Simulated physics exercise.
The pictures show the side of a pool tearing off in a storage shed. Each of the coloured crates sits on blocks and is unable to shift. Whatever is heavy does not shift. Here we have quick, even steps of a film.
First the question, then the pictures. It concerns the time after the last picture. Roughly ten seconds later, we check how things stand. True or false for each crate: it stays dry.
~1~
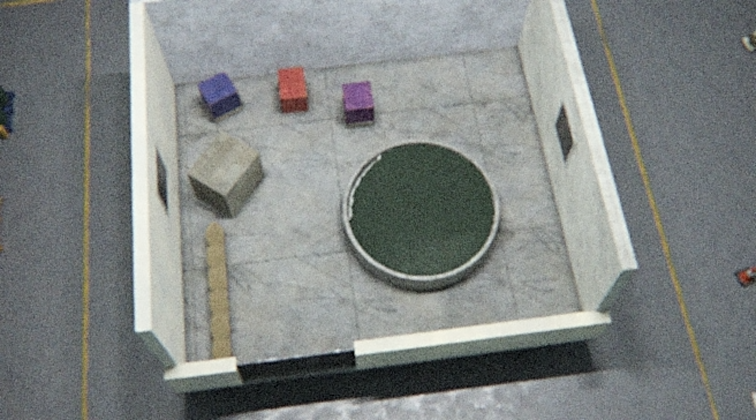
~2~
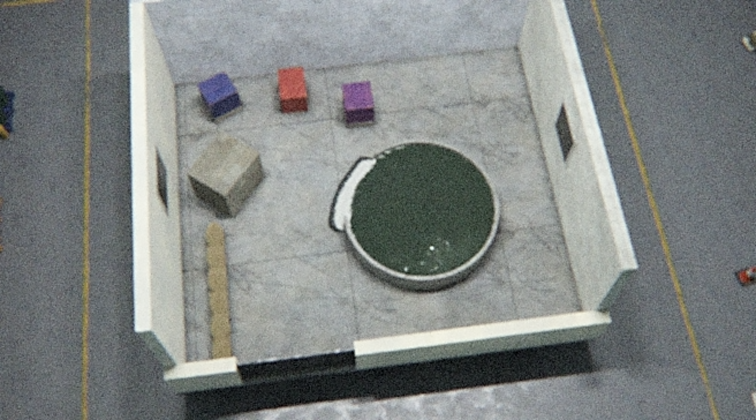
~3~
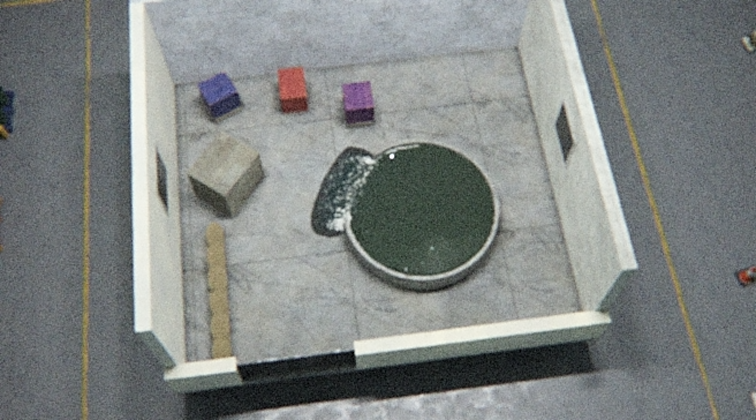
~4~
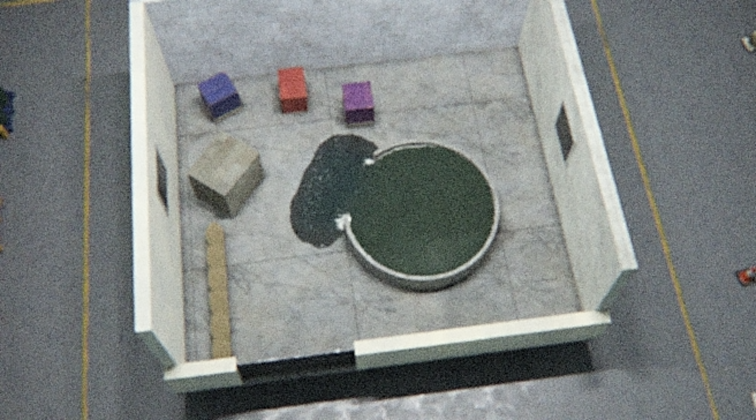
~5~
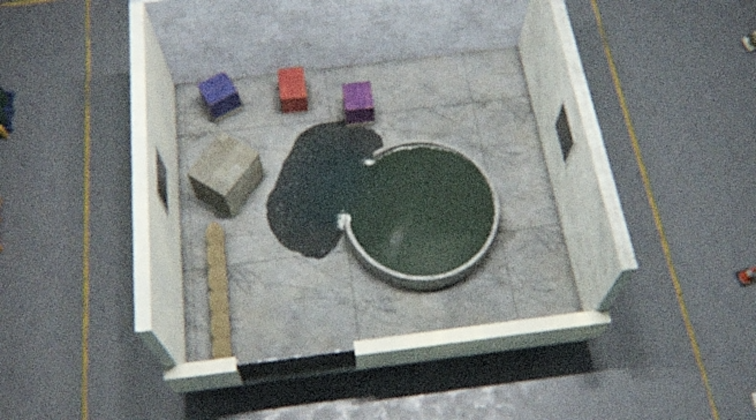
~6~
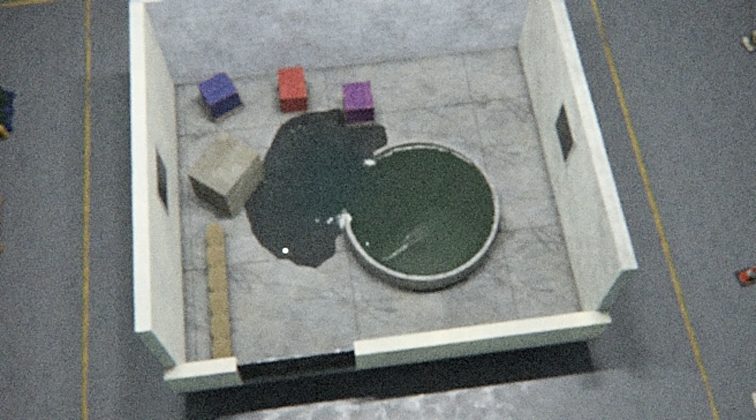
Purple crate: True, it stays dry; blue crate: False, it gets wet; red crate: False, it gets wet.
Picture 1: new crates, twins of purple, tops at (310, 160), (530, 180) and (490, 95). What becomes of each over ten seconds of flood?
So, the first one gets caught, the next one stays clear of it, and the final one stays clear of it.
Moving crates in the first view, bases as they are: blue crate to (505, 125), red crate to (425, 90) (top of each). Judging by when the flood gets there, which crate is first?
I say the purple-painted one.
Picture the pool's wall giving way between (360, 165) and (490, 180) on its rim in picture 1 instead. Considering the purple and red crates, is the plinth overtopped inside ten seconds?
My take: The purple crate gets flooded, while the red crate gets flooded.
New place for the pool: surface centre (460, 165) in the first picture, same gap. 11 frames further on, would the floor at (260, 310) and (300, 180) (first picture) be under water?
The first is not reached, and then the second is wetted.
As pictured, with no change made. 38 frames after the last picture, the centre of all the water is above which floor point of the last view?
I'd say around (319, 196).
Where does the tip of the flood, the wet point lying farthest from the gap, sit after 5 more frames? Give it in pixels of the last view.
Close to (203, 126).
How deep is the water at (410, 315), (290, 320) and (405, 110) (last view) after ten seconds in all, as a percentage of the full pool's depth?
Approx. values, in order: 12 %, 14 %, 4 %.
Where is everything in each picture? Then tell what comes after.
Still water in the round pool at (421, 209), in the first picture.
Water pours out at (353, 191) and has run to a hidden place, in the second picture.
The front is at (320, 229), out from the gap at (353, 191), in the third picture.
Water pours out at (353, 192) and has run to (302, 234), in the fourth picture.
Water pours out at (353, 192) and has run to (306, 134), in the fifth picture.
The front is at (287, 126), out from the gap at (353, 191), in the sixth picture.
A moment on, water covers 20 % of the floor; the purple crate water round its plinth, the blue crate water round its plinth, the red crate water round its plinth.
Next, water covers 30 % of the floor; the purple crate water round its plinth, the blue crate water round its plinth, the red crate water round its plinth.
Then, water covers 45 % of the floor; the purple crate water round its plinth, the blue crate water round its plinth, the red crate water round its plinth.
Later, water covers 70 % of the floor; the purple crate water round its plinth, the blue crate water round its plinth, the red crate water round its plinth.
In the end, water covers 95 % of the floor; the purple crate stayed above the water, the blue crate was topped, the red crate was topped.
